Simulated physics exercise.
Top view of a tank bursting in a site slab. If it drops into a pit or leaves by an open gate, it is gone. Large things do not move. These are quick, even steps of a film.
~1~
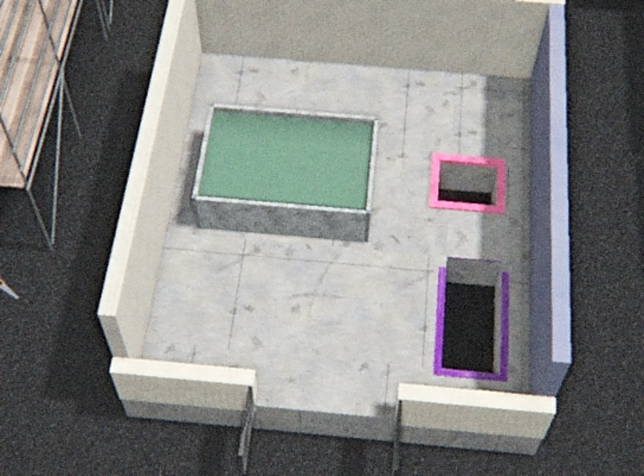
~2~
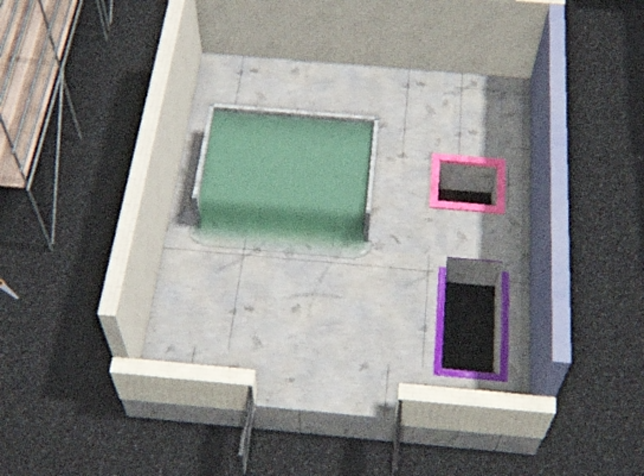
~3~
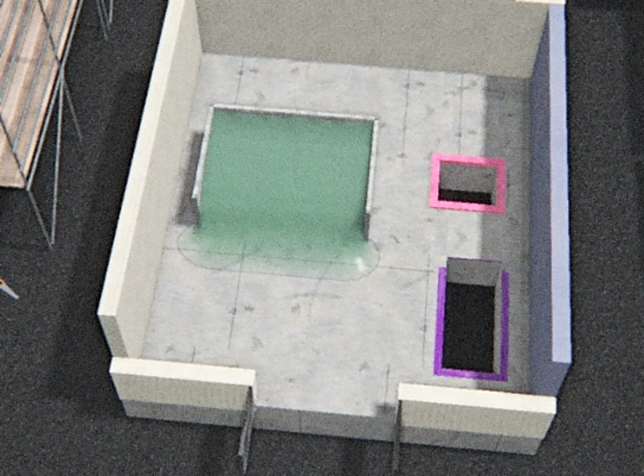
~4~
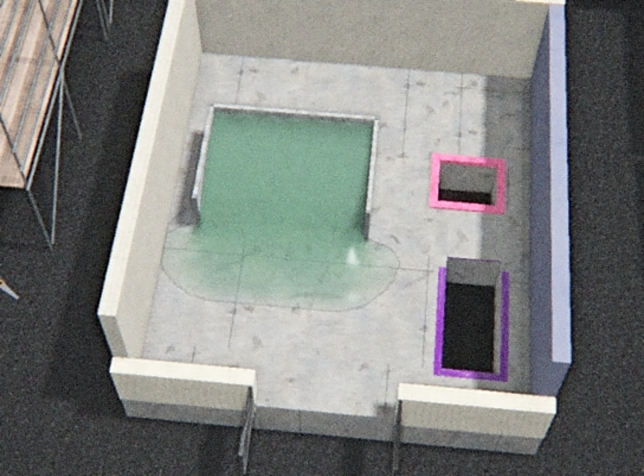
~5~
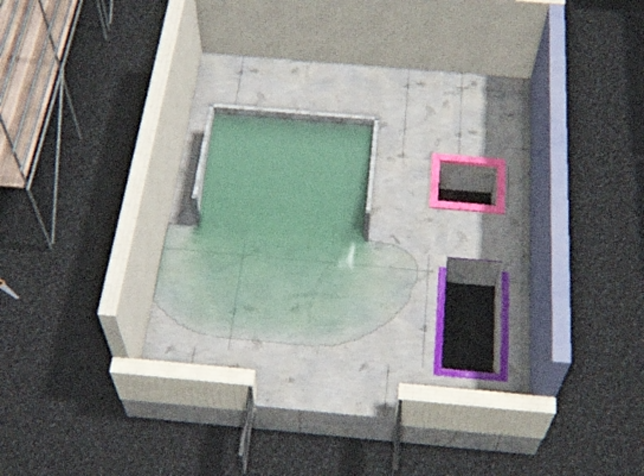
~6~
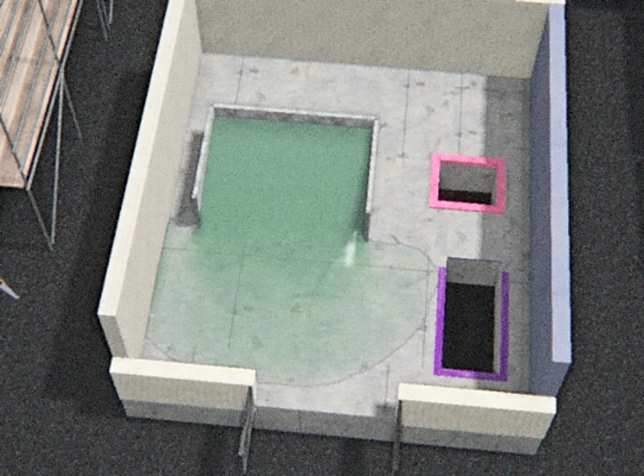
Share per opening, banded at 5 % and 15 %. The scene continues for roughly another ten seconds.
Gate - over 15 %, purple pit - over 15 %, pink pit - under 5 %.
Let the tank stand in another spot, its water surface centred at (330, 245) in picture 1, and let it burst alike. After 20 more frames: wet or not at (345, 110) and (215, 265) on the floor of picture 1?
First spot not reached, second spot swamped.
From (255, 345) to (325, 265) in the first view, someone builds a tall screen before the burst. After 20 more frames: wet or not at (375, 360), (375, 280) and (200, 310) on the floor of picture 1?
Swamped, swamped, swamped.
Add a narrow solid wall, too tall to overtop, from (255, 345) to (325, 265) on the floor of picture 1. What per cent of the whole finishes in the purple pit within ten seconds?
Purple: 30 %.
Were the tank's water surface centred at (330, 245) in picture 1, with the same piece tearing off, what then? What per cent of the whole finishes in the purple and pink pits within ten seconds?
The purple pit gets 8 per cent, the pink pit 0 per cent.
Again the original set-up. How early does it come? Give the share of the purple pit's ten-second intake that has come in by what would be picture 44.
Share by then: 55 in a hundred.
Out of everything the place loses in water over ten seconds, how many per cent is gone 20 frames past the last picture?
Some 50 per cent.
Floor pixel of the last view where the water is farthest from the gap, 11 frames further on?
Roughly (518, 415).
A moment on, water covers 40 % of the floor; the gate 6 %, the purple pit 0 %, the pink pit 0 %.
Next, water covers 45 % of the floor; the gate 18 %, the purple pit 1 %, the pink pit 0 %.
Then, water covers 50 % of the floor; the gate 31 %, the purple pit 3 %, the pink pit 0 %.
Later, water covers 65 % of the floor; the gate 40 %, the purple pit 13 %, the pink pit 0 %.
In the end, water covers 80 % of the floor; the gate 45 %, the purple pit 23 %, the pink pit 0 %.
